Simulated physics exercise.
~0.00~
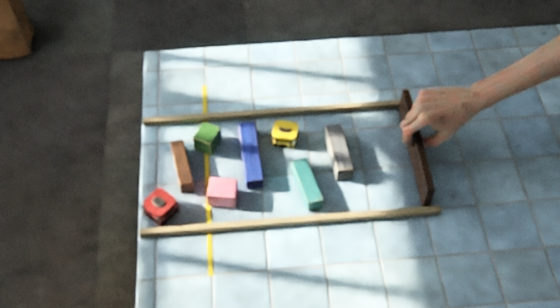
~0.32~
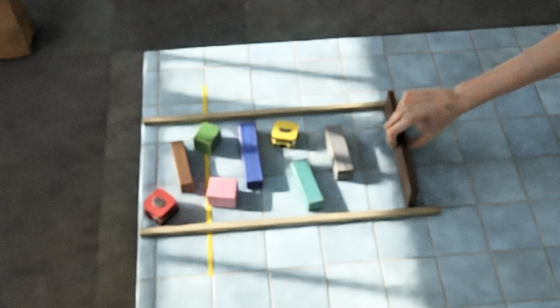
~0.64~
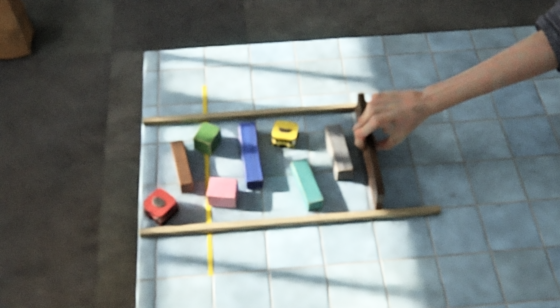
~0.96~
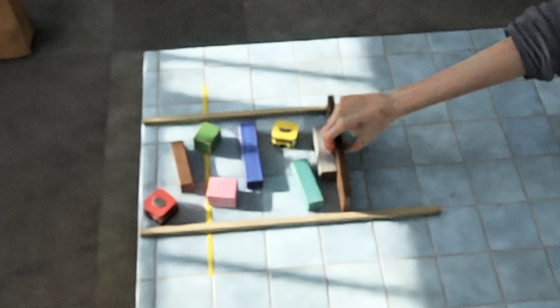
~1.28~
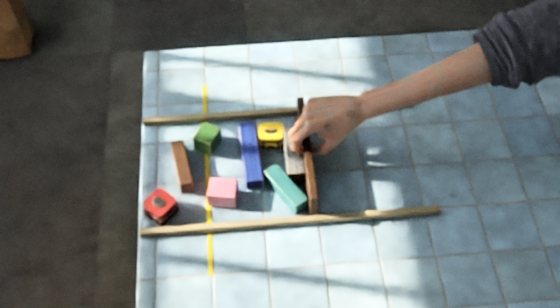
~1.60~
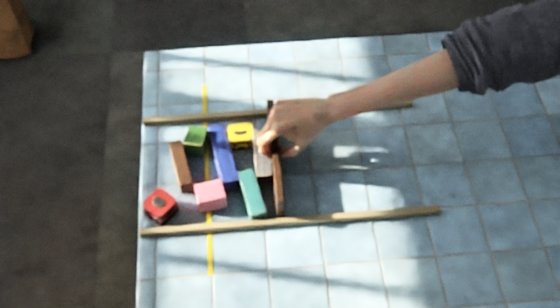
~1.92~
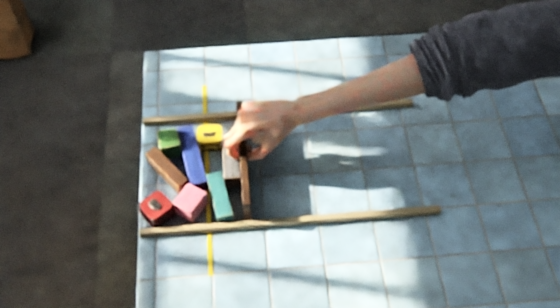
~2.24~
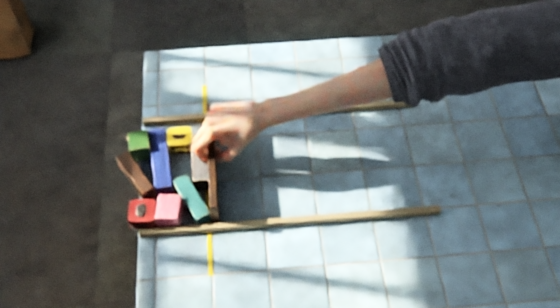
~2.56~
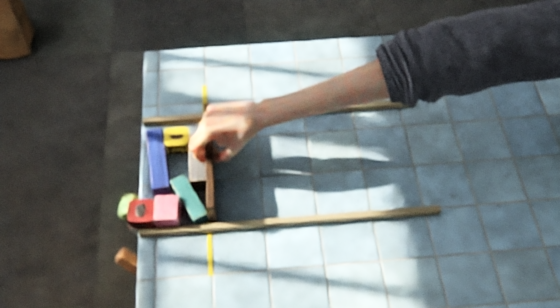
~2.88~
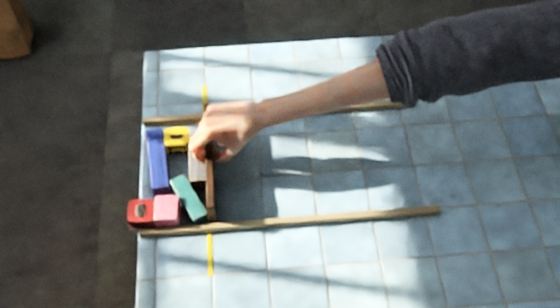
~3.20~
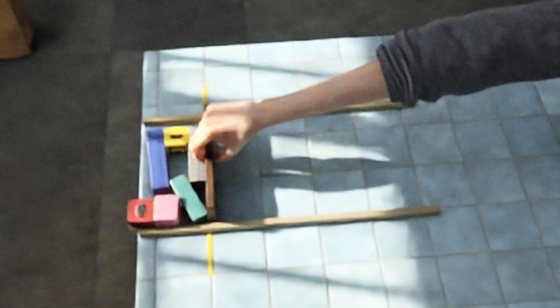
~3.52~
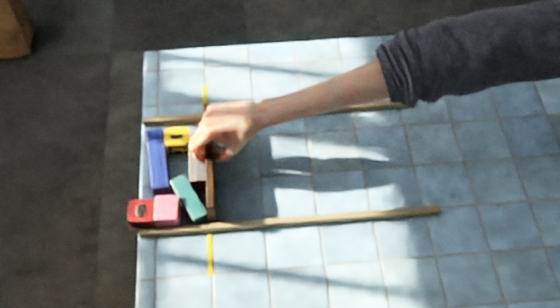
A hand slides a board left, pushing blocks together until green and brown ones fall off.
